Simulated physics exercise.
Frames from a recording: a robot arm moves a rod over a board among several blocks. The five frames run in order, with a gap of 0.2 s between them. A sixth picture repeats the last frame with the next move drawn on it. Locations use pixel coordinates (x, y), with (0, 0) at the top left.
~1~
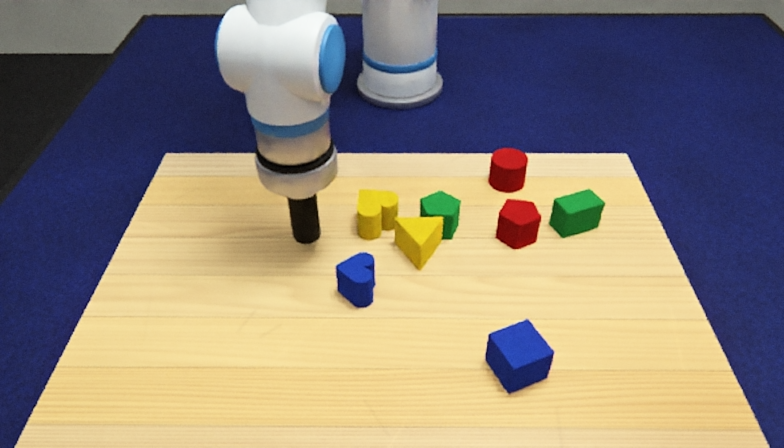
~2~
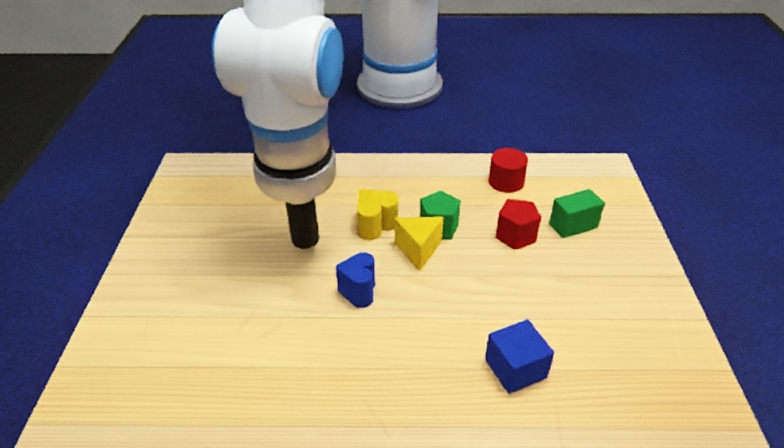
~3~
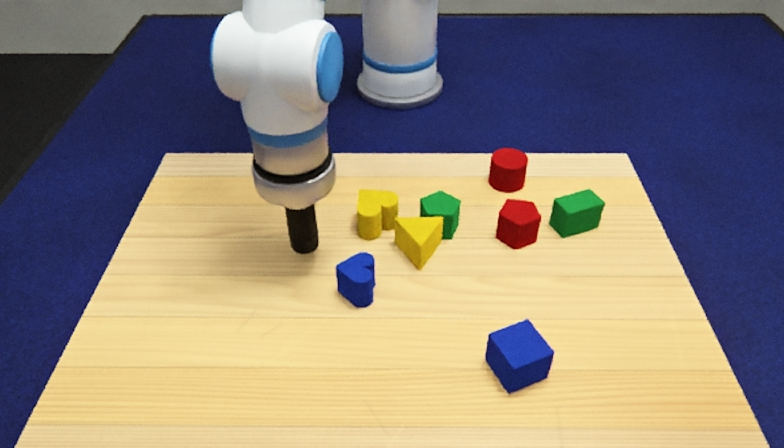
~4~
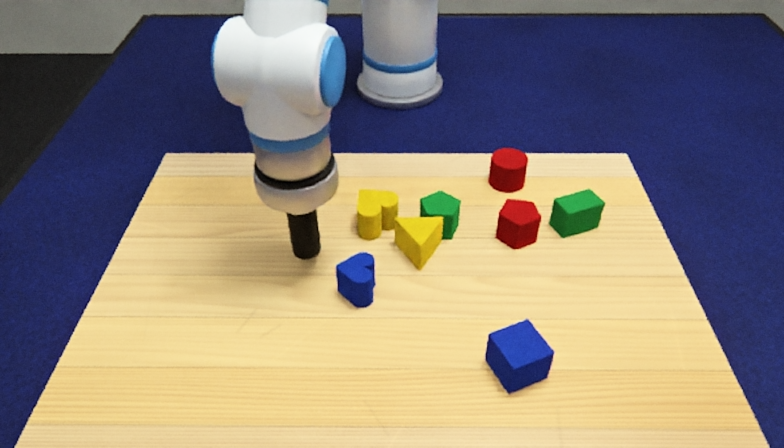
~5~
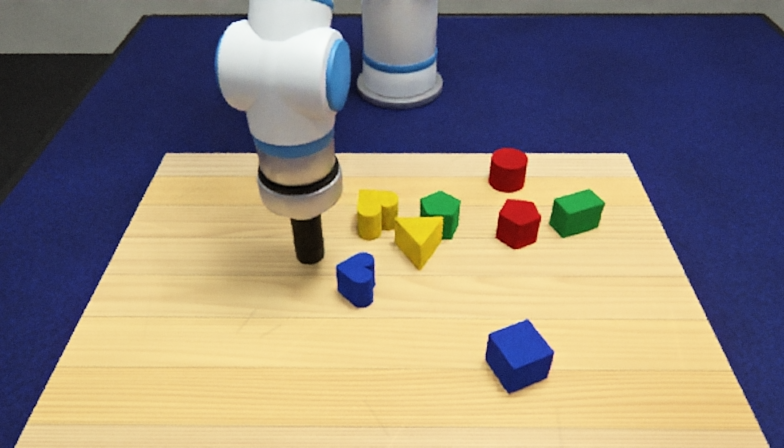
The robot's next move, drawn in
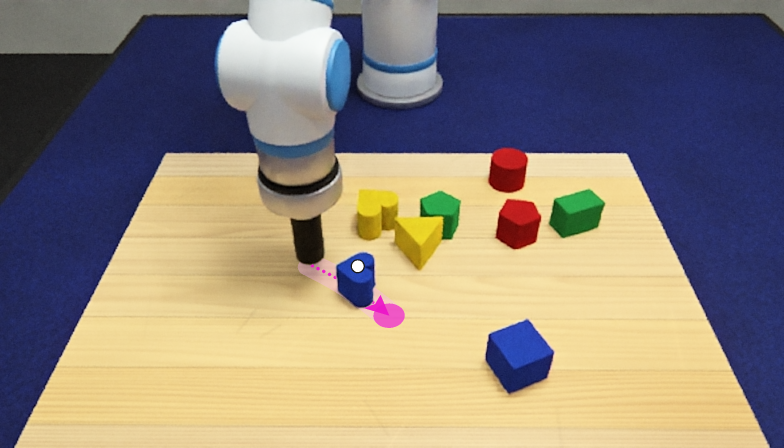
A robot arm holding a black rod moves slightly toward the viewer over a wooden board, to the left of the yellow and blue hearts. It then drifts a little to the right as it continues forward, nearing the blue heart, while all the colored blocks stay still.
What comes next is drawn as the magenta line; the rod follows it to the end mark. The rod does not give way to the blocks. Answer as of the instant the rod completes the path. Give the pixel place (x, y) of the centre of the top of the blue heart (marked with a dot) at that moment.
Located at (421, 297).
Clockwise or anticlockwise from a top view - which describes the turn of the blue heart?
Verdict: Counterclockwise.
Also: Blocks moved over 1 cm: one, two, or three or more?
The number is one.
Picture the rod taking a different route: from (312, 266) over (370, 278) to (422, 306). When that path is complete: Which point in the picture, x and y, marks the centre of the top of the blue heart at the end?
It should be at about (376, 284).
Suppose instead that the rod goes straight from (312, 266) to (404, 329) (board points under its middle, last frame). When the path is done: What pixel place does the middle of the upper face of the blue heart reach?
Pixel (431, 289).
The line goes from (312, 266) by way of (352, 287) to (389, 315); the dot is on the blue heart.
What follows on the original path. One third of the way, rod (338, 269); blue heart (361, 268).
Two thirds of the way, rod (365, 286); blue heart (392, 283), turned 20° anticlockwise.
At the end, rod (389, 305); blue heart (421, 297), turned 45° anticlockwise; yellow heart unmoved.
